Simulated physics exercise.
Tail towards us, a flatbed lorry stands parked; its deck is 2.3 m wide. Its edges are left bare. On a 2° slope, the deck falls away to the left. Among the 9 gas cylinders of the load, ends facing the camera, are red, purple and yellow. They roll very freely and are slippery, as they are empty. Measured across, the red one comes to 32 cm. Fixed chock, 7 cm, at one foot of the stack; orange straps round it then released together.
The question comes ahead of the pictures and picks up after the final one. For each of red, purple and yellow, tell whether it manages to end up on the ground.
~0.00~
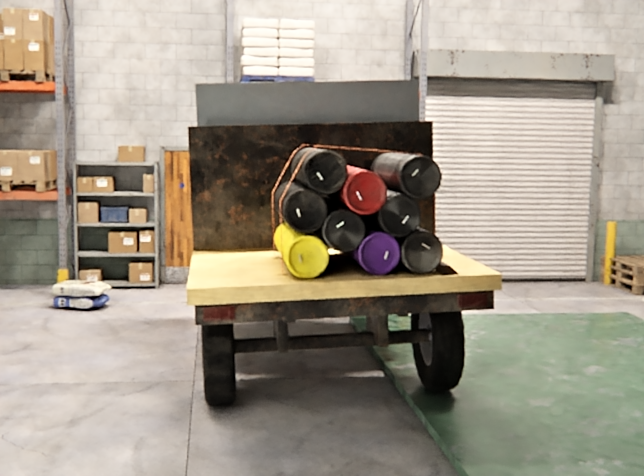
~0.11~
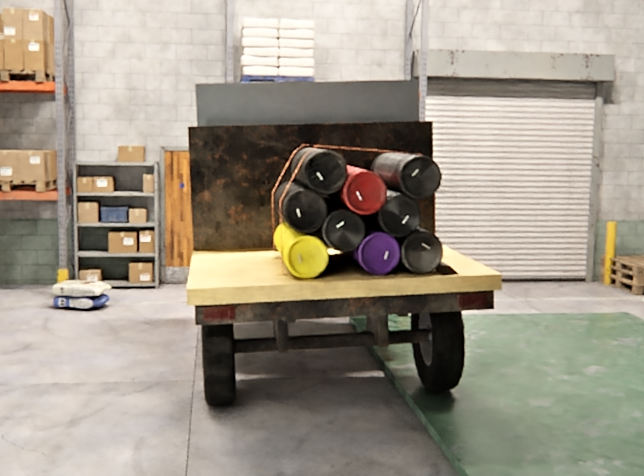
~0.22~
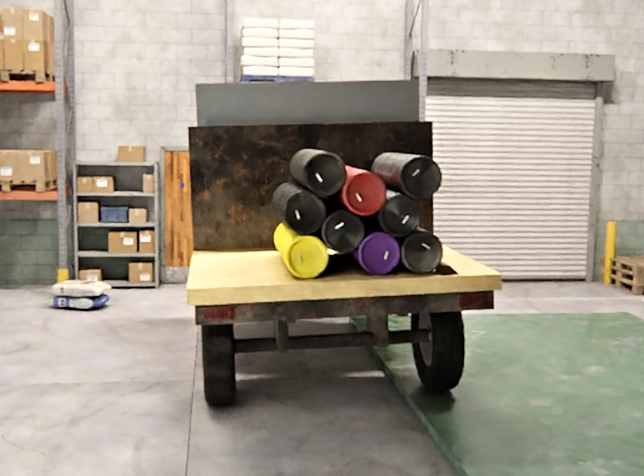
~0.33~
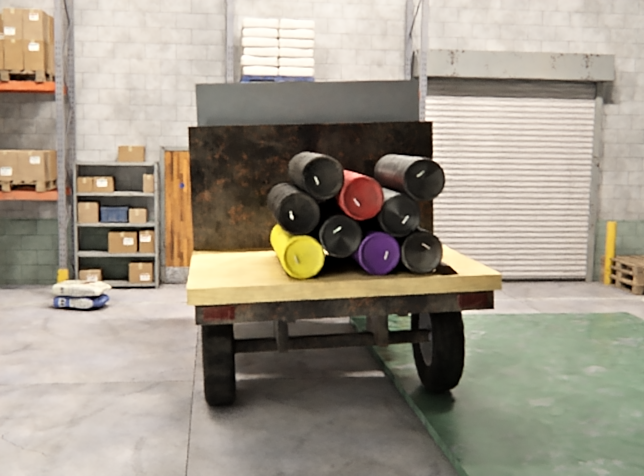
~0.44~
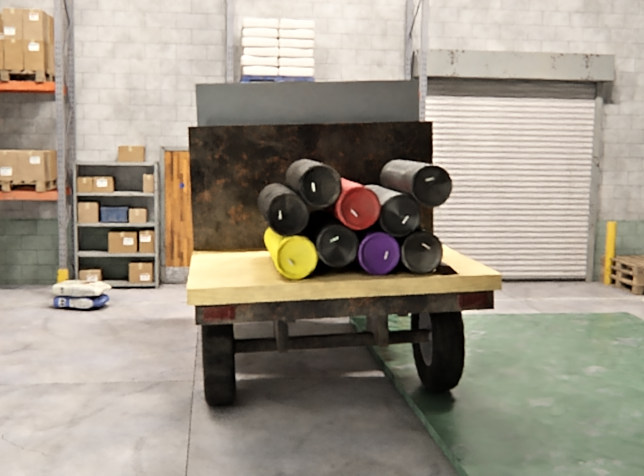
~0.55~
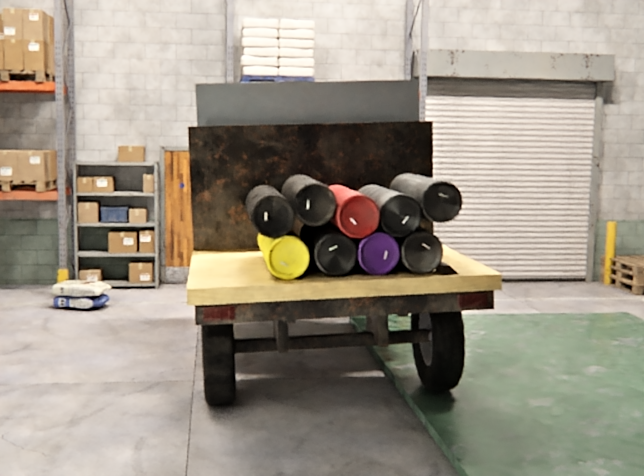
Red - it does; purple - it does; yellow - it does.
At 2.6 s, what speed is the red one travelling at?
0.2 m/s, roughly.
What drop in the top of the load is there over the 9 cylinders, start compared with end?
About 155 cm lower.
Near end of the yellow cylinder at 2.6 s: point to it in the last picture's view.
I'd point to somewhere near (90, 426).
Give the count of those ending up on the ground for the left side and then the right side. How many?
Result (left / right): 8 / 1.
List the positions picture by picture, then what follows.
The first picture shows red (366, 193), purple (380, 254), yellow (308, 257); straps on; chock at (446, 269); the deck slopes 2° down to the left; 3 of the 9 lie on the deck itself.
The second picture shows red (366, 193), purple (380, 254), yellow (307, 258); straps on.
The third picture shows red (365, 194), purple (380, 254), yellow (307, 258); no straps.
The fourth picture shows red (362, 198), purple (380, 254), yellow (303, 258); no straps.
The fifth picture shows red (359, 208), purple (380, 254), yellow (296, 258); no straps.
The sixth picture shows red (359, 216), purple (380, 254), yellow (288, 258); no straps; chock at (446, 269).
Then, 2.6 s in, red is up on others, 95 cm from the left edge, rolling left; purple is on the deck, 115 cm from the left edge, rolling left; yellow is on the ground to the left; 3 gone from the deck.
Then, 5.5 s in, red is on the ground to the left; purple is dropping off the left side; yellow is on the ground to the left; 8 gone from the deck.
In the end (7.6 s), red is down on the left; purple is on the ground to the left; yellow is down on the left; 9 gone from the deck.
